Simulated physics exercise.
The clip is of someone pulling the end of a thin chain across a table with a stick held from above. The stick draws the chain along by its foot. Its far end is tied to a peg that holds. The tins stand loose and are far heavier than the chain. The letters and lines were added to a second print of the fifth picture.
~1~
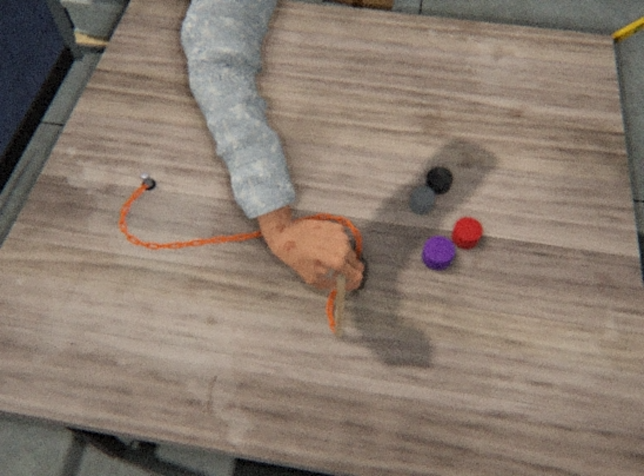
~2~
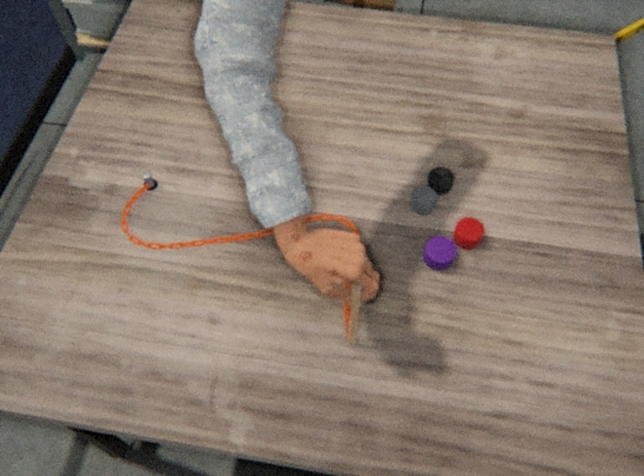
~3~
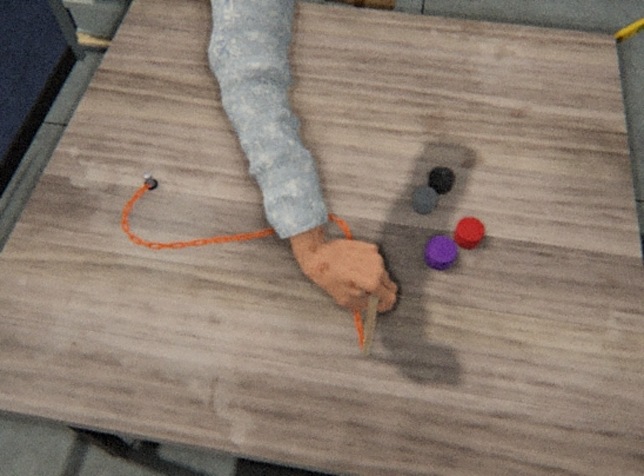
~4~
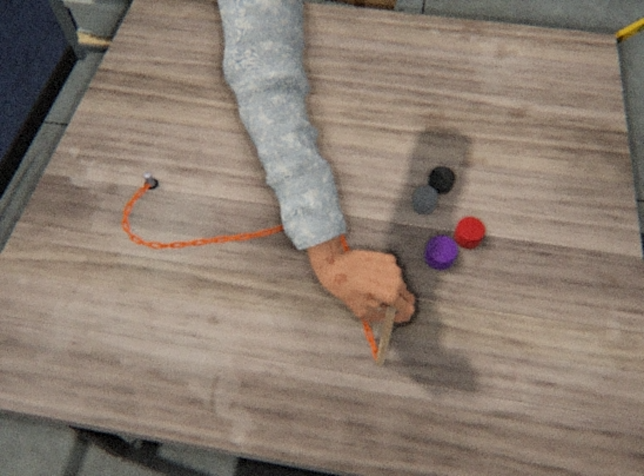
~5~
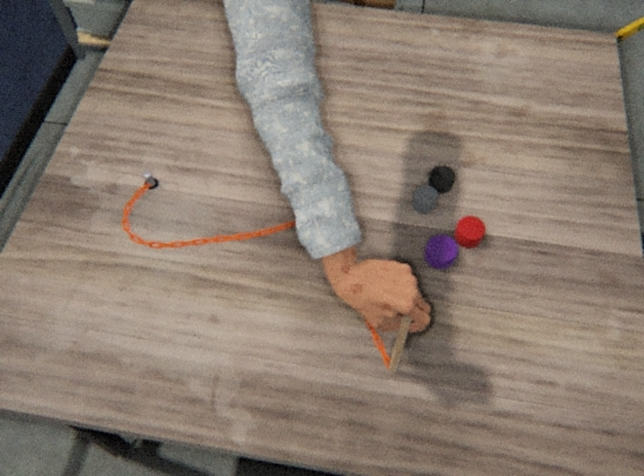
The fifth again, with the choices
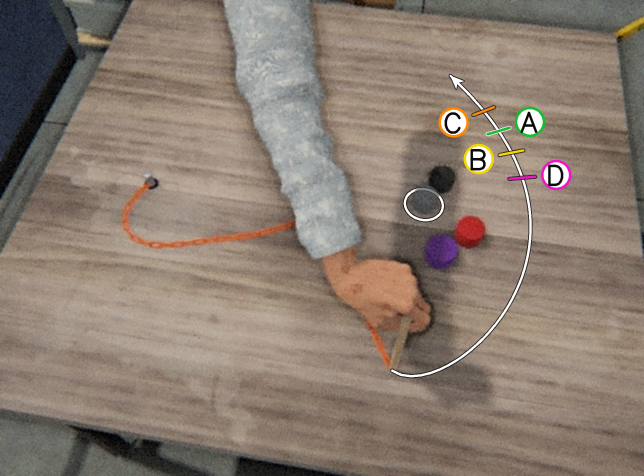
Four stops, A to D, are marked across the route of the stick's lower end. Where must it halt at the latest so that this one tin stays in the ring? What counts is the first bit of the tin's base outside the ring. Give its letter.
All is well up to D.
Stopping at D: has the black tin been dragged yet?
By then, no.
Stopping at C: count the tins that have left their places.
By then, four.
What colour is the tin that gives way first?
The purple one.
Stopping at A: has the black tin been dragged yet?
Yes.
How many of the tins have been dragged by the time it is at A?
Four.
On the marked copy, A at (499, 131); B at (512, 153); C at (484, 111); D at (522, 178); the ring at (424, 204); the route from (392, 371) via (531, 226) to (451, 76).
Taking D. A third of the way, foot of the stick (489, 333); grey tin (425, 200).
Two thirds of the way, foot of the stick (528, 250); grey tin (425, 200).
When it is over, foot of the stick (522, 178); red tin (460, 212); grey tin (425, 200); purple tin (437, 224); the grey tin is still in its ring.
As for the rest, A drags the ringed tin to (412, 173); B drags the ringed tin to (419, 186); C drags the ringed tin to (405, 161).
